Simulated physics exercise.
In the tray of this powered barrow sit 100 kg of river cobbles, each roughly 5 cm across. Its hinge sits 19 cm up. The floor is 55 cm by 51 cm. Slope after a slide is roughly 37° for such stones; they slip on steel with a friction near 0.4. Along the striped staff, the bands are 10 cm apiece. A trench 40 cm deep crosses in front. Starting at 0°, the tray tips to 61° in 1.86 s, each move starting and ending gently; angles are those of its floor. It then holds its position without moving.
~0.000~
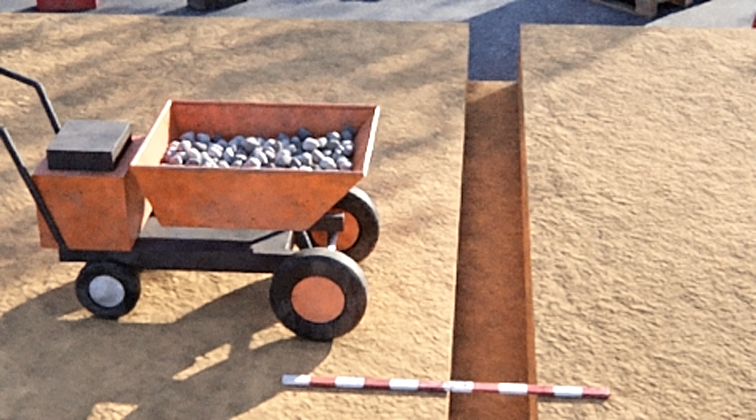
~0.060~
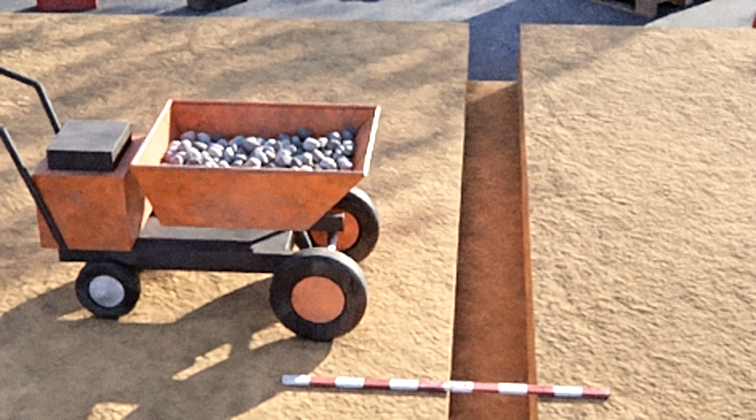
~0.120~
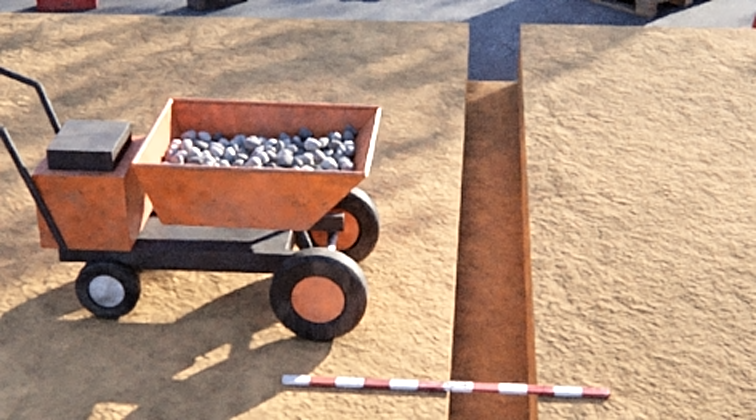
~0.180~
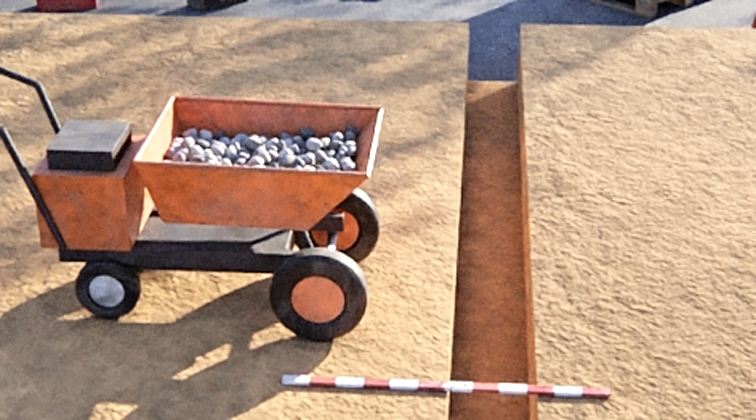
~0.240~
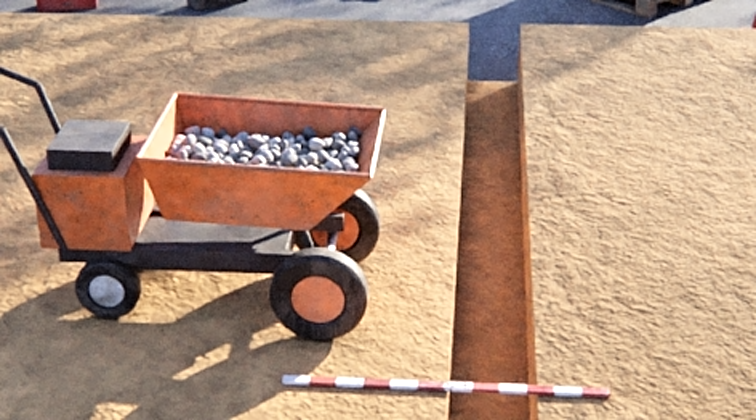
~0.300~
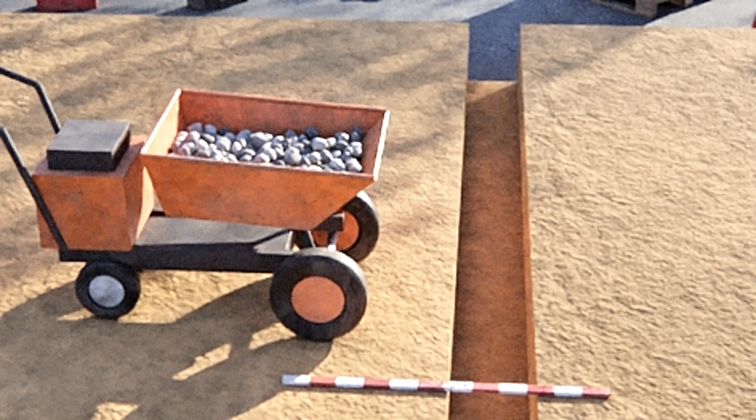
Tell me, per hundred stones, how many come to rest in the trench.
88 per hundred.
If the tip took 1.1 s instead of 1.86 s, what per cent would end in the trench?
85 per cent.
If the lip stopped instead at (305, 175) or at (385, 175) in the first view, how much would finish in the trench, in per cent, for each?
Some 75 and some 75 per cent, in that order.
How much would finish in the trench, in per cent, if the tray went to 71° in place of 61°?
Then about 85 per cent.
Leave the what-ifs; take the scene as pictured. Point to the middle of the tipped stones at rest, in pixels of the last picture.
I'd point somewhere around (494, 373).
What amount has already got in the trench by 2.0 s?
Roughly 25% by that time.
After 1.4 s the floor is at 52°; 100 % in the tray; the foremost stones are at (449, 227).
After 2.0 s the floor is at 61°; 76 % in the tray, 24 % in the trench; the foremost stones are at (531, 341).
After 2.3 s the floor is at 61°; 46 % in the tray, 47 % in the trench, 8 % past the trench; the foremost stones are at (621, 316).
After 4.3 s the floor is at 61°; 4 % in the tray, 88 % in the trench, 8 % past the trench; the foremost stones are at (683, 326).
